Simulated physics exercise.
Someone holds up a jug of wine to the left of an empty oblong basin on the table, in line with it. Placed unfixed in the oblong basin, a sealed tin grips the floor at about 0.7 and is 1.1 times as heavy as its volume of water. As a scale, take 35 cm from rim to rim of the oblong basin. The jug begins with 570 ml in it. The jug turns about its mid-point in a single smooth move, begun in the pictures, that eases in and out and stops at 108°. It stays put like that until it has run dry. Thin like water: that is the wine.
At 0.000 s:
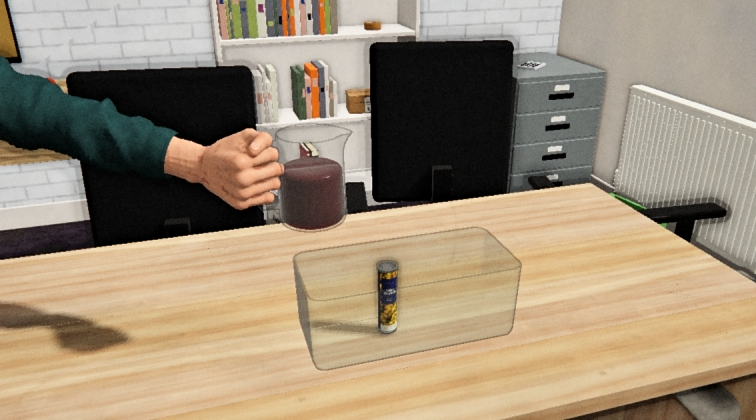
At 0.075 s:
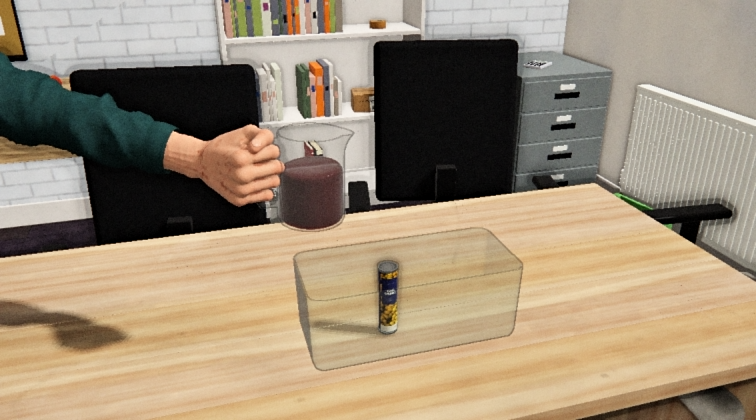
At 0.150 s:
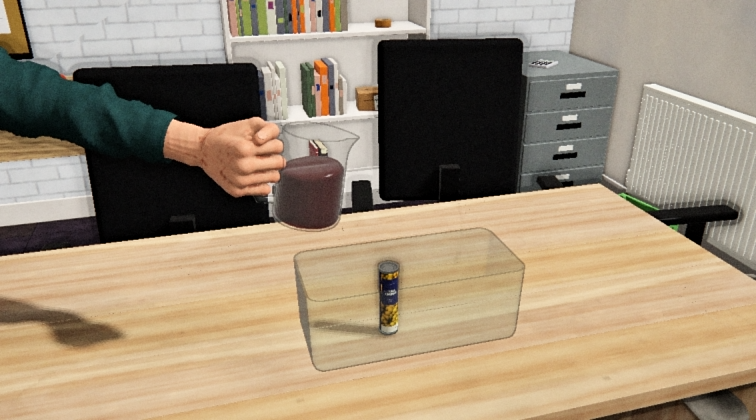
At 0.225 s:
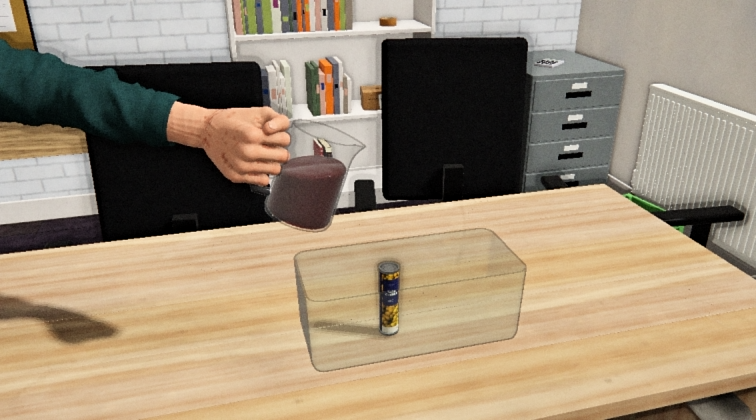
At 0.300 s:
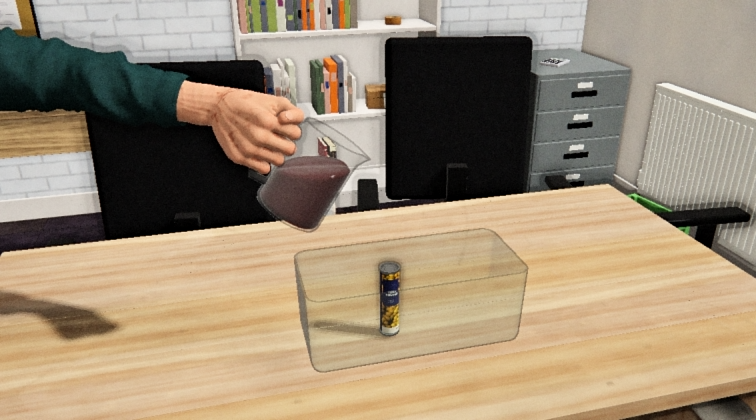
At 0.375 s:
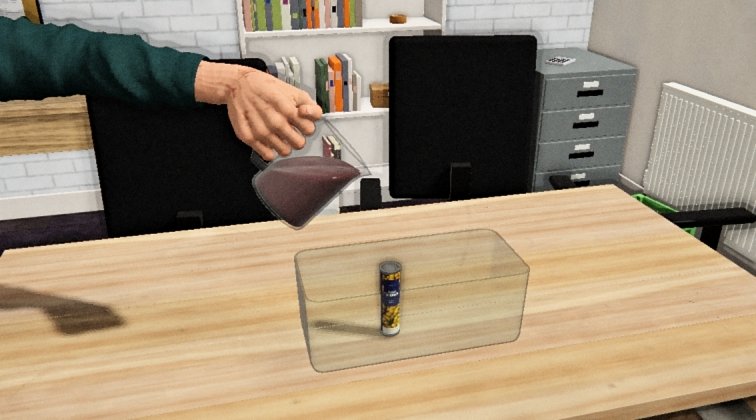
Above a wooden table, a hand steadily tilts a jug of dark wine rightward.
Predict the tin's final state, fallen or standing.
I predict it is standing.
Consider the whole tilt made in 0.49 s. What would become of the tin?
Then it remains upright.
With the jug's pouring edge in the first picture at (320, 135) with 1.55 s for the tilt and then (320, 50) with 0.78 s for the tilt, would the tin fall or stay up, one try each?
Run one: It tumbles. Run two: It does not tip.
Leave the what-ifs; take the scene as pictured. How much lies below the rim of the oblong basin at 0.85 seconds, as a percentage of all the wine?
I reckon close to 60 per cent.
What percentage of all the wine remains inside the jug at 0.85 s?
Remaining share: Approx. 20 %.
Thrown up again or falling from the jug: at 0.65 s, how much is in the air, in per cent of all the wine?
About 26 per cent.
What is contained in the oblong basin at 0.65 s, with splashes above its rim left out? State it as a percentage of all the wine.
Roughly 7 per cent.
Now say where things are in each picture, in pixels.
The first frame shows tilt 0°; pouring edge (352, 130); surface from (279, 170) to (340, 163); the oblong basin's rim runs from (300, 278) to (503, 246); the tin's top is at (387, 269).
The second frame shows tilt 2°; pouring edge (354, 131); surface from (279, 169) to (341, 163).
The third frame shows tilt 10°; pouring edge (359, 136); surface from (279, 170) to (342, 162).
The fourth frame shows tilt 21°; pouring edge (366, 145); surface from (277, 172) to (345, 163).
The fifth frame shows tilt 35°; pouring edge (371, 158); surface from (267, 181) to (350, 164).
The sixth frame shows tilt 51°; pouring edge (372, 173); surface from (256, 175) to (360, 167).
By 0.65 s the tilt is 100° and 66 per cent is still to pour; the tin stands where it began.
By 0.85 s the tilt is 108° and 20 per cent is still to pour; the tin stands where it began.
By 1.05 s the tilt is 108° and 4 per cent is still to pour; the tin stands where it began.
By 1.28 s the tilt is 108° and 0 per cent is still to pour; the tin stands where it began.
At rest the tin stands where it began.
